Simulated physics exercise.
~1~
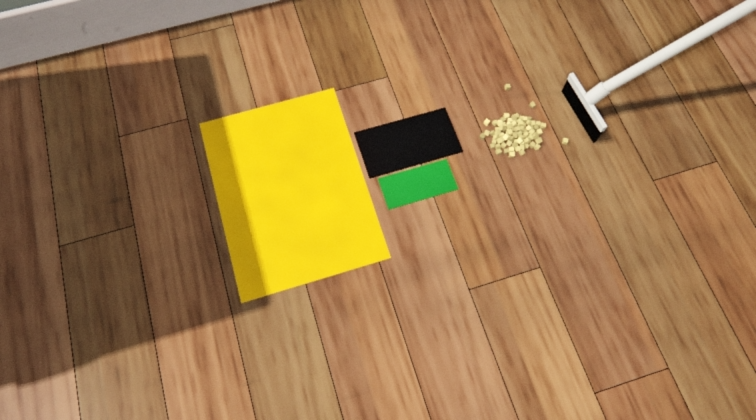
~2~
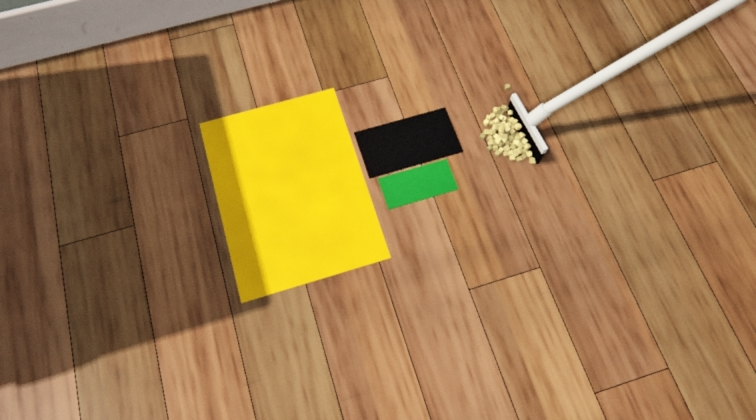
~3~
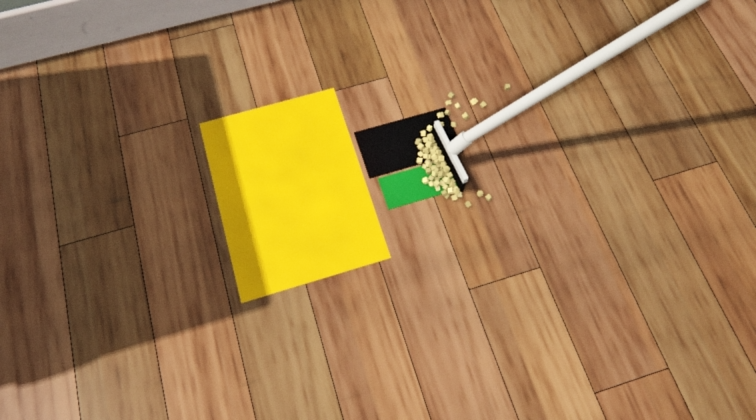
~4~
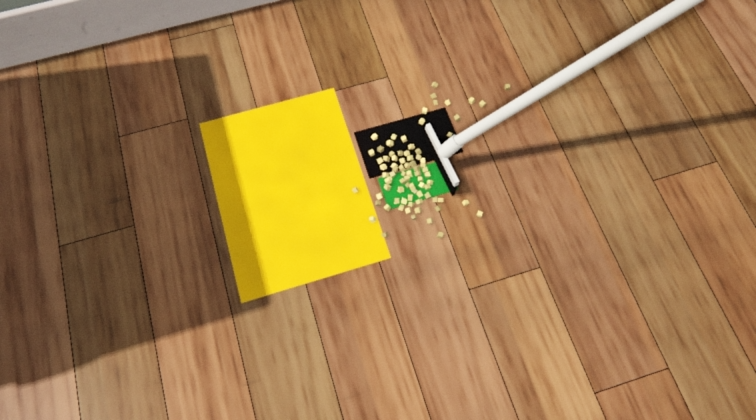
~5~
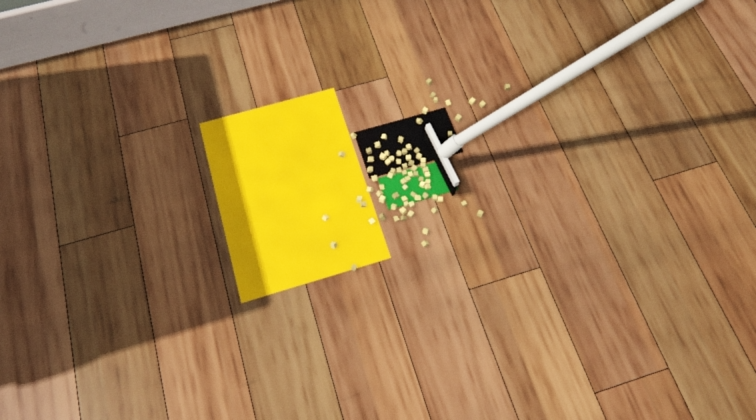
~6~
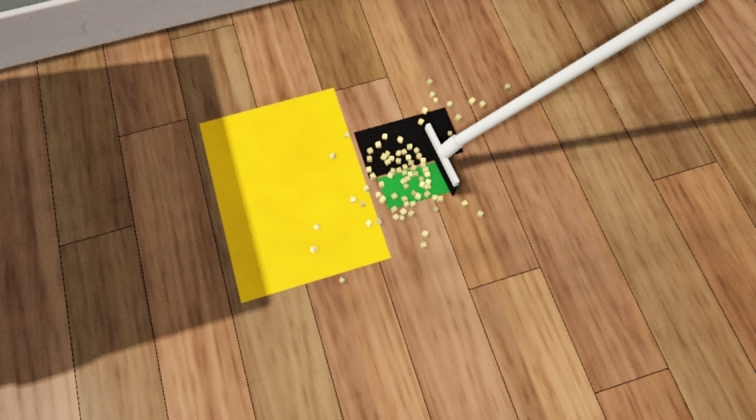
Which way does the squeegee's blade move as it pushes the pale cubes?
The blade moves to the left, toward the coloured mats.
